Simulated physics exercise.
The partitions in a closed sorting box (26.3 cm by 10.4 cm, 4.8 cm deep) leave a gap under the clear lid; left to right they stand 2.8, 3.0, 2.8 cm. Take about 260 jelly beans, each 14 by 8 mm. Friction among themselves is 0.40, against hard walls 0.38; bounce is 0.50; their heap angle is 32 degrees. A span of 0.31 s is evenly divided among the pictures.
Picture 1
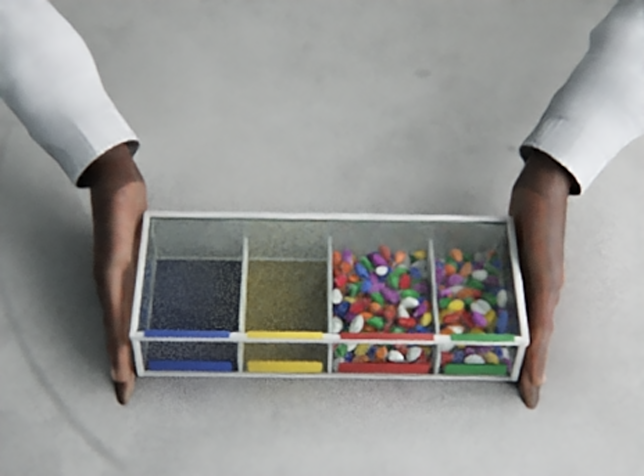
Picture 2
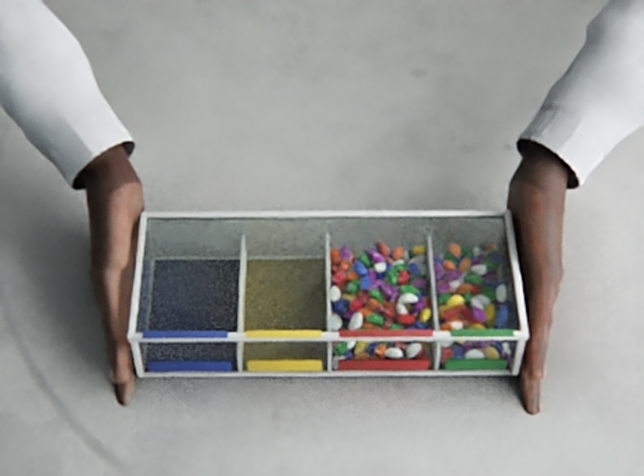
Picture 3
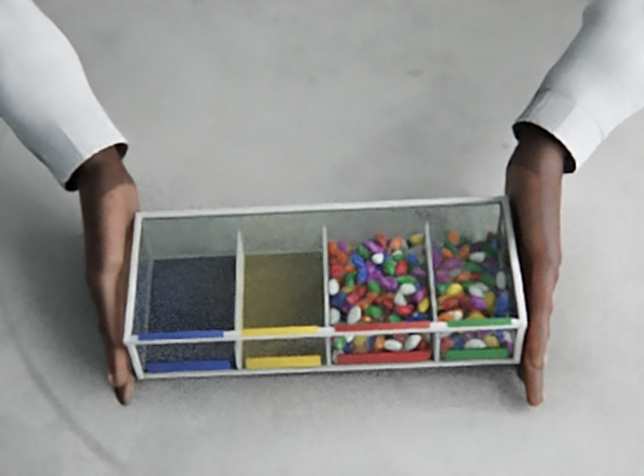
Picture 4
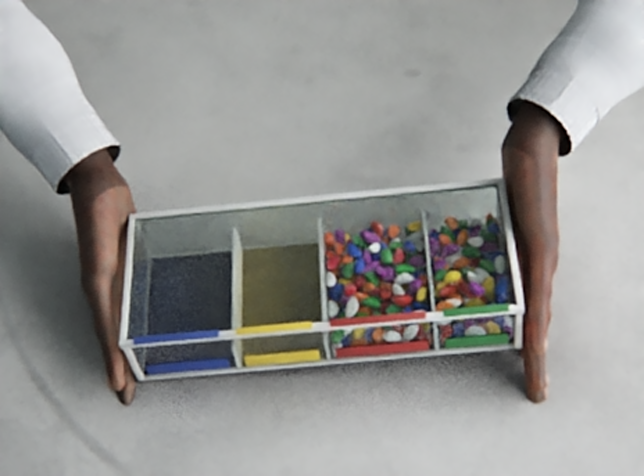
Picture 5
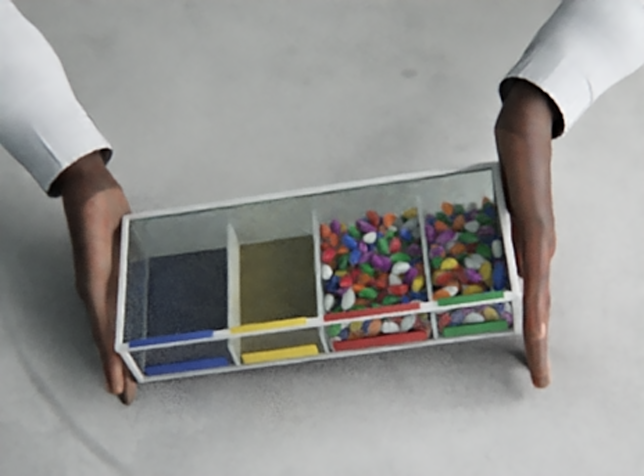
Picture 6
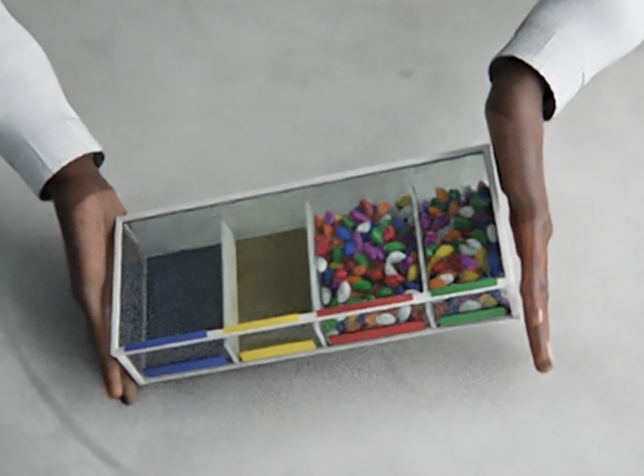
On a plain grey concrete-like surface, seen from above by a still camera, two hands in white sleeves grip the ends of a clear-lidded box. Its four compartments show dark blue, dull yellow, and two mixes of multicoloured beans at right, with blue, yellow, red and green strips along the front. The right hand steadily raises its end, tilting the box leftward, while the contents shift little.
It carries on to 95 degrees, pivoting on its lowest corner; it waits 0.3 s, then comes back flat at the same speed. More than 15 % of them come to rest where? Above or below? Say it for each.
Red compartment: Above, blue compartment: Above, green compartment: Below, yellow compartment: Below.
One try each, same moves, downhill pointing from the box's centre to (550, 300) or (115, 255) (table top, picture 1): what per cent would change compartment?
Roughly 40 per cent on the first try and 60 per cent on the second.
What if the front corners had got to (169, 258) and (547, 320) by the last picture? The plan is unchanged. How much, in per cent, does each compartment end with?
Red = 25 %; blue = 0 %; green = 75 %; yellow = 0 %.
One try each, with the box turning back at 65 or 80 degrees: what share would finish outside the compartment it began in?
Close to 20 in a hundred first, and 35 in a hundred second.
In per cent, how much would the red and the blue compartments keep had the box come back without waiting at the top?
Result - red: 60 %; blue: 25 %.
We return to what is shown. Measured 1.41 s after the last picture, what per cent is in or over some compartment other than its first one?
55 %.
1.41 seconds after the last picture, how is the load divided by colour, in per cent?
You'd find red at 60, blue at 20, green at 10 and yellow at 5 per cent.
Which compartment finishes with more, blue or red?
Answer: Red.
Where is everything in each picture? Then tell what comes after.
The first frame shows box tilt 0 degrees, front corners at (136, 334) and (522, 338); red 60 %, green 40 %.
The second frame shows box tilt 1 degrees, front corners at (135, 335) and (521, 333).
The third frame shows box tilt 4 degrees, front corners at (131, 338) and (520, 321), lowest corner left front.
The fourth frame shows box tilt 8 degrees, front corners at (126, 342) and (517, 307), lowest corner left front.
The fifth frame shows box tilt 12 degrees, front corners at (122, 345) and (513, 293), lowest corner left front.
The sixth frame shows box tilt 17 degrees, front corners at (118, 349) and (507, 280), lowest corner left front; red 60 %, green 40 %.
Then, 1.41 s after the last picture, tilt 95 degrees; red 60 %, blue 20 %, green 10 %, yellow 5 %.
Then, 2.34 s after the last picture, tilt 47 degrees; red 55 %, blue 35 %, green 10 %, yellow 5 %.
Then, 3.27 s after the last picture, tilt 0 degrees; red 50 %, blue 35 %, green 10 %, yellow 5 %.
In the end, red 50 %, blue 35 %, green 10 %, yellow 5 %.
